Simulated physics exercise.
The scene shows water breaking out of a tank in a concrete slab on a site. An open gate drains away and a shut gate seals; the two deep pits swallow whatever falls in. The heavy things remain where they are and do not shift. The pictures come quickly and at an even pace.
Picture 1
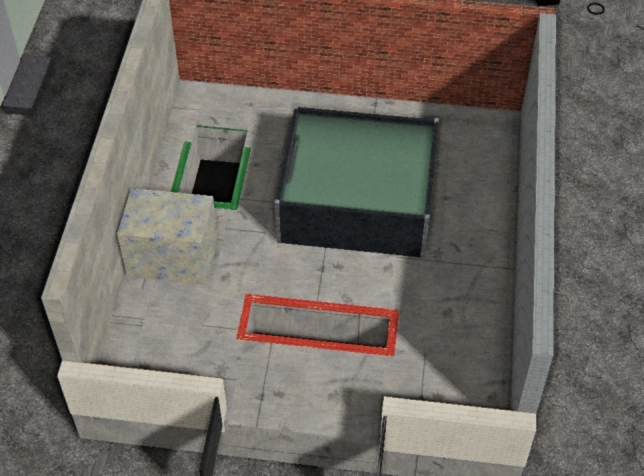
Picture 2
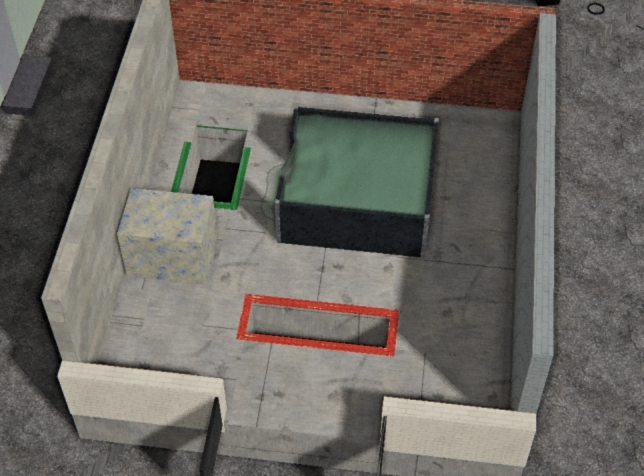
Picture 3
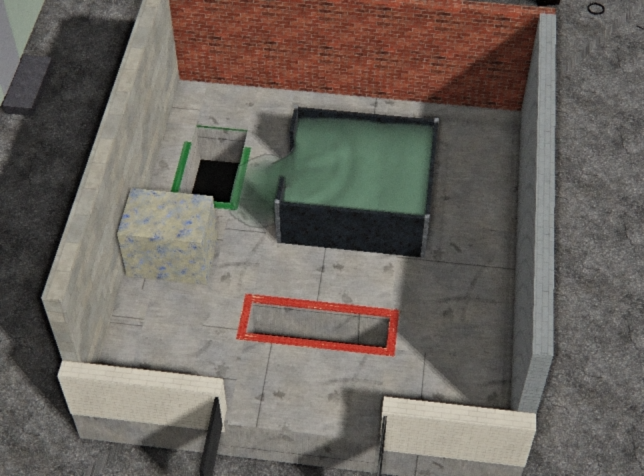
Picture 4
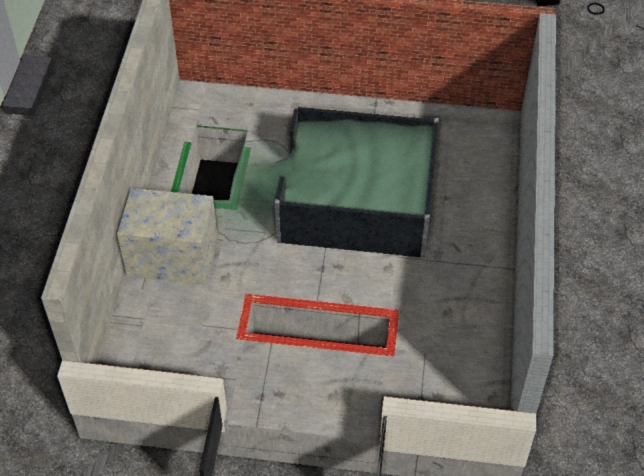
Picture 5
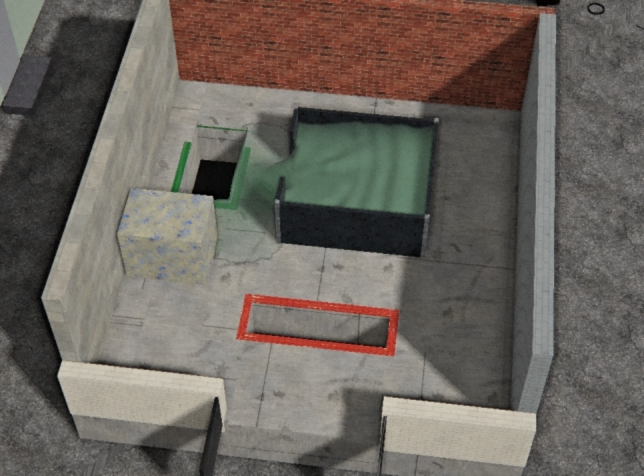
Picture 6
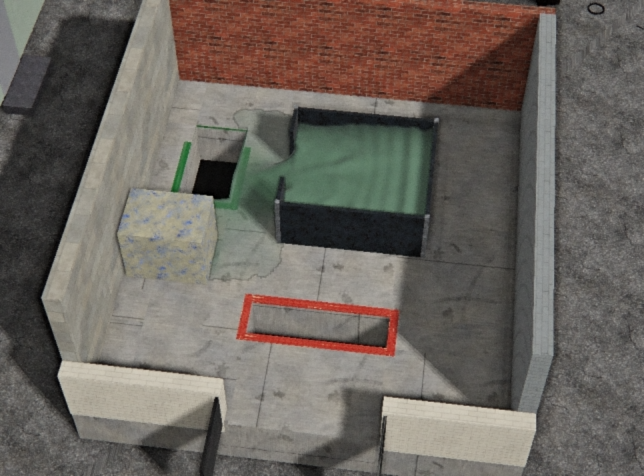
In a walled concrete yard, green water in an open dark tank breaks out through a gap on its left side, runs toward a green-edged pit, and spreads thinly across the floor around it and beside a speckled block.
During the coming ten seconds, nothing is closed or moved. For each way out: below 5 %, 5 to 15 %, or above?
The gate gets hardly any of it - below five per cent. The red pit gets hardly any of it - below five per cent. The green pit gets a big share of it - past fifteen per cent.
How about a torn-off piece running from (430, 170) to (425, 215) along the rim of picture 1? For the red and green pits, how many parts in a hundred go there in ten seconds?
Red 14 %, green 14 %.
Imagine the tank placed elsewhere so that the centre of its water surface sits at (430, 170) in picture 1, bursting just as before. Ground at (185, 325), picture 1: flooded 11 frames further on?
Verdict: Wet.
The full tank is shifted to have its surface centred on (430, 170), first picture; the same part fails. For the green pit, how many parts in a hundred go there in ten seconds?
Green: About 60 %.
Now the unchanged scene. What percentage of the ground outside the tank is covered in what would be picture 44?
Some 45 per cent.
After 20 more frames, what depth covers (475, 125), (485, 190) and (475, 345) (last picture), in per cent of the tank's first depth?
Readings in sequence: 0, 0, 0 percent.
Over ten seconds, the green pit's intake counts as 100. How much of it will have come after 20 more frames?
Roughly 60 percent.
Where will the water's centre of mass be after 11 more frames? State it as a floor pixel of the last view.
I'd put it at around (321, 202).
A moment on, water covers 15 % of the floor; the gate 0 %, the red pit 0 %, the green pit 17 %.
Next, water covers 25 % of the floor; the gate 0 %, the red pit 0 %, the green pit 29 %.
Then, water covers 25 % of the floor; the gate 0 %, the red pit 0 %, the green pit 42 %.
Later, water covers 45 % of the floor; the gate 1 %, the red pit 0 %, the green pit 58 %.
In the end, water covers 50 % of the floor; the gate 1 %, the red pit 1 %, the green pit 69 %.
